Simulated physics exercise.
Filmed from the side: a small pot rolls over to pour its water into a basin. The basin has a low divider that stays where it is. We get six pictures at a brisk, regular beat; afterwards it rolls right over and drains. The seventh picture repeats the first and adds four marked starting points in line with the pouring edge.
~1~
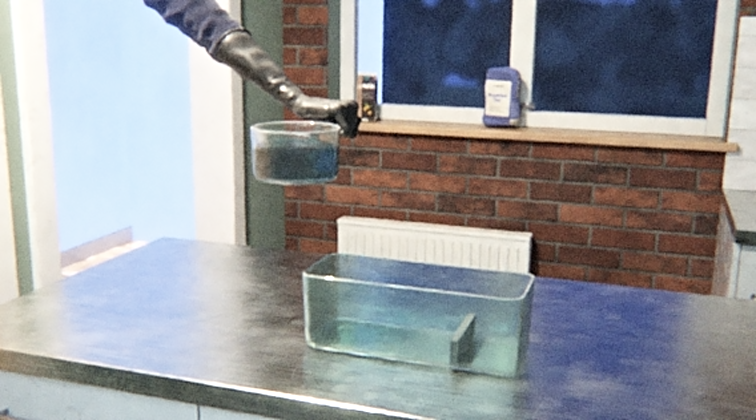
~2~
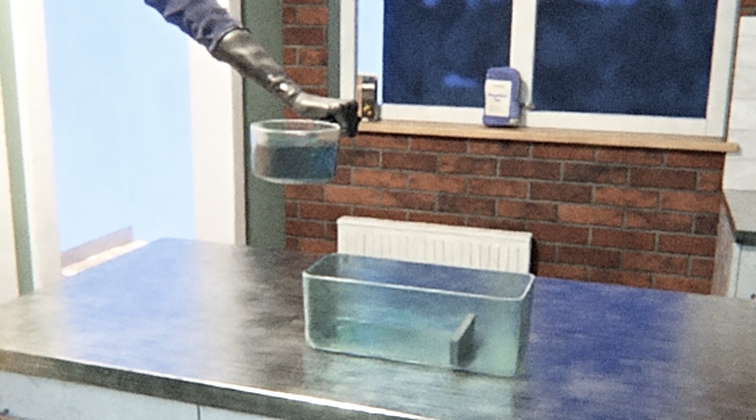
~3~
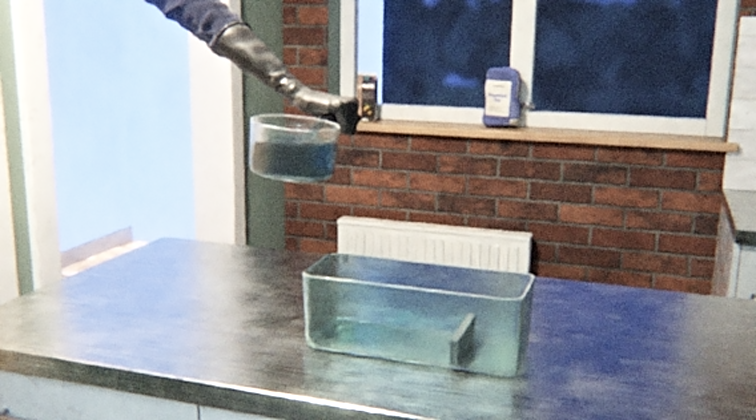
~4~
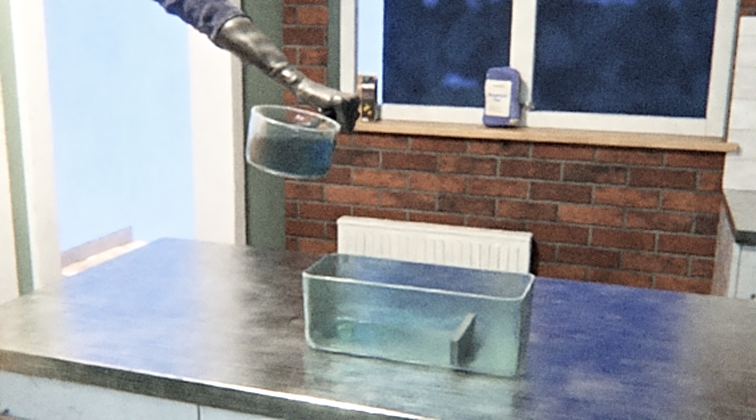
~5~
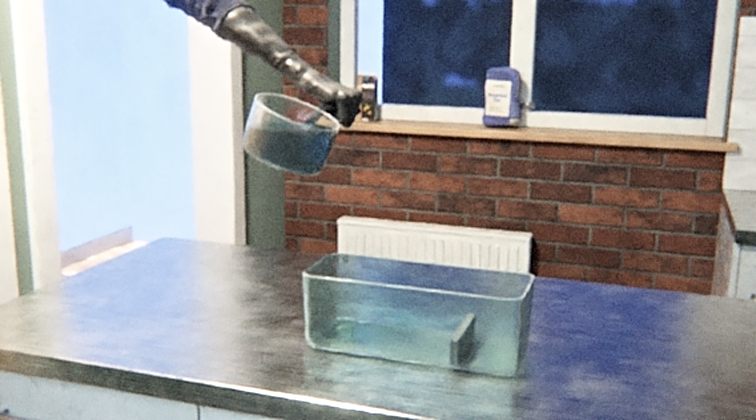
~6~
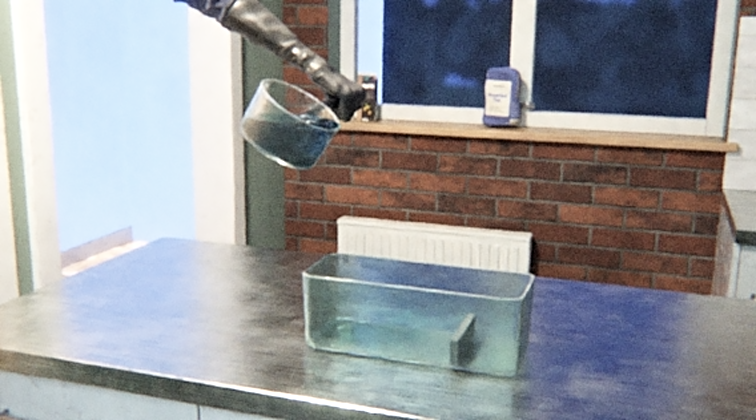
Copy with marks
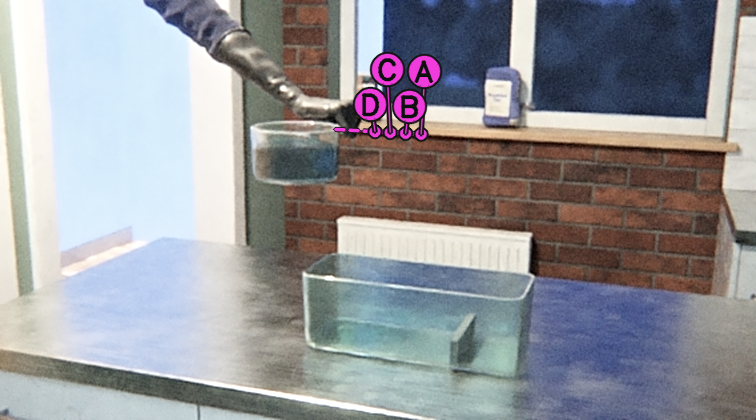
A dark-gloved arm holding a small clear pot of water above a glass basin, gradually tilting it toward the right.
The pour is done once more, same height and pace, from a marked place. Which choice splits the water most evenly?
Go for C.
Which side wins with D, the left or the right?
The left one.
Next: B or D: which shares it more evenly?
Place B.
In magenta, A at (421, 134); B at (405, 133); C at (390, 132); D at (374, 131).
With A, about 33 % ends left of the wall and 65 % right of it.
With B, about 31 % ends left of the wall and 68 % right of it.
With C, about 44 % ends left of the wall and 54 % right of it.
With D, about 79 % ends left of the wall and 18 % right of it; 3 % is lost outside.
